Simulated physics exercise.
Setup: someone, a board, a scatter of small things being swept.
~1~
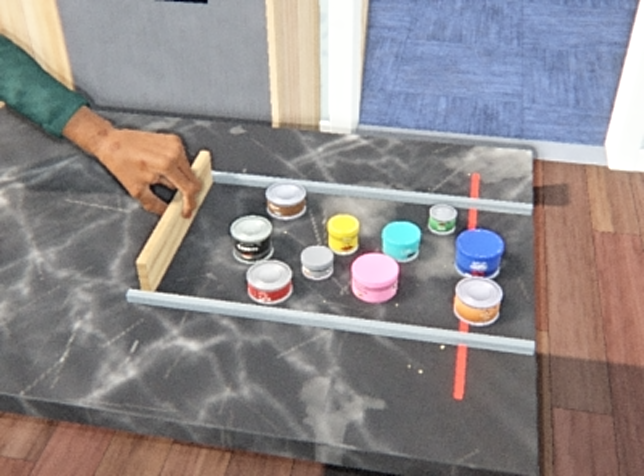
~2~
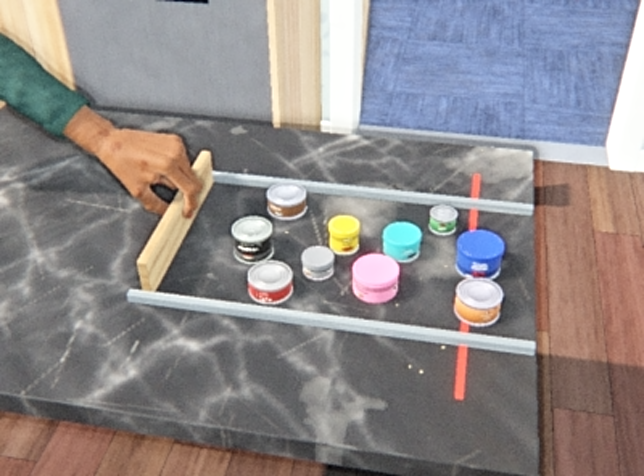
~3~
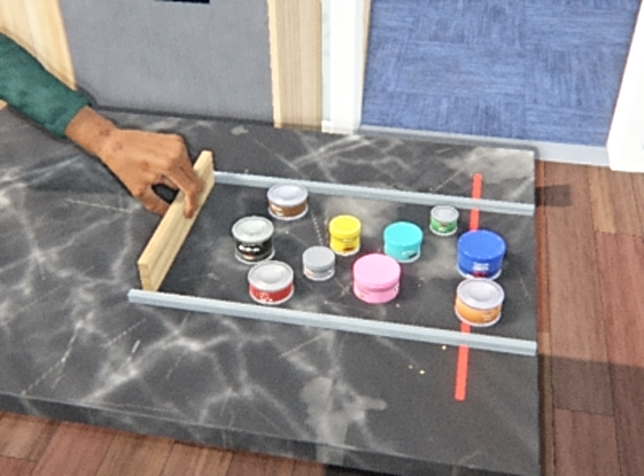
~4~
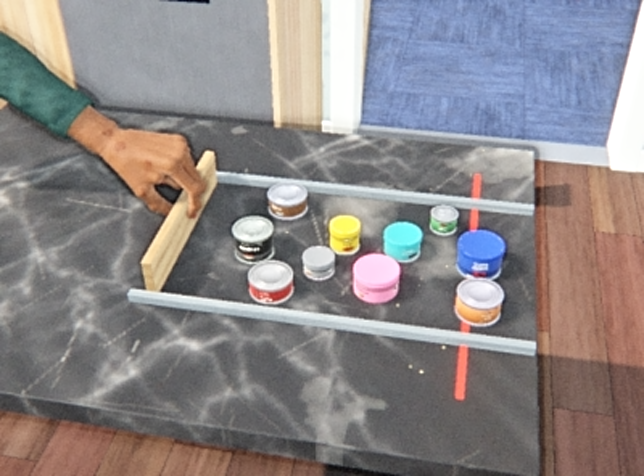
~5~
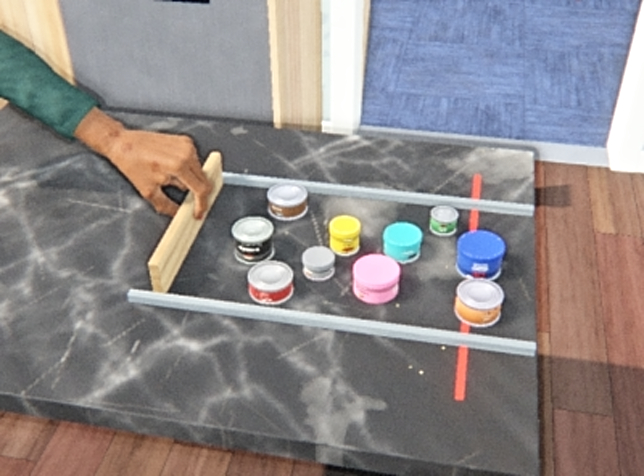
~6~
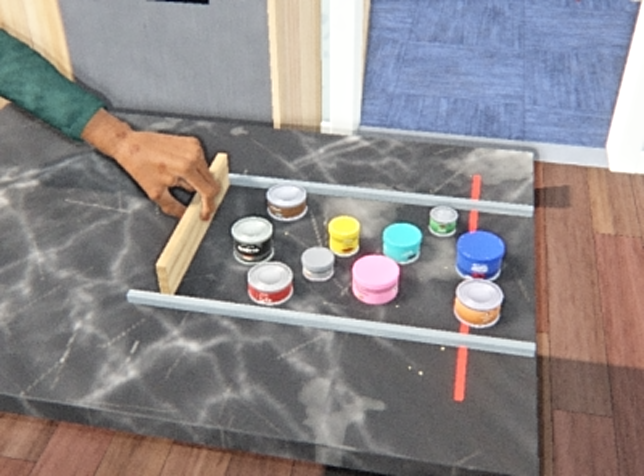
The clip opens on a hand in a green sleeve holding a wooden board upright at the left end of two grey rails on a dark marbled surface, with small colourful tins and pots scattered between them. The board stays nearly still, then the hand slides it slightly right, while the containers remain in place.
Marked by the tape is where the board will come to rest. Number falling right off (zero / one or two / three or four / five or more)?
The table is going to lose one piece, maybe two.
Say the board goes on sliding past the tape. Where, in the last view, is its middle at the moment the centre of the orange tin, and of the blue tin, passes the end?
Approx. (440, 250) for the first, approx. (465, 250) for the second.
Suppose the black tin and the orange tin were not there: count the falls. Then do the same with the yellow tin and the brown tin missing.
Falls come to 0 the first time and 1 the other time.
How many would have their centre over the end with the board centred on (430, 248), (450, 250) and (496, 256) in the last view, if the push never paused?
First 0, then 1, finally 5.
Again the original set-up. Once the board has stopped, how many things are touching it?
That makes 5.
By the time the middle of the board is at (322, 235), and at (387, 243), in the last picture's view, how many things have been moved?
Counts: 6 / 9.
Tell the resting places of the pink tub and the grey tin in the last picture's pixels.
Pink tub at (524, 301), grey tin at (484, 293).
Soon after, none off yet; orange tin at rest near (478, 303); blue tin at rest near (479, 257); green tin at rest near (443, 222).
After that, none off yet; orange tin displaced about its own width near (523, 309); blue tin displaced a little near (504, 264); green tin displaced about its own width near (480, 227).
In the end, the number that fall off is one or two; gone, blue tin and orange tin.
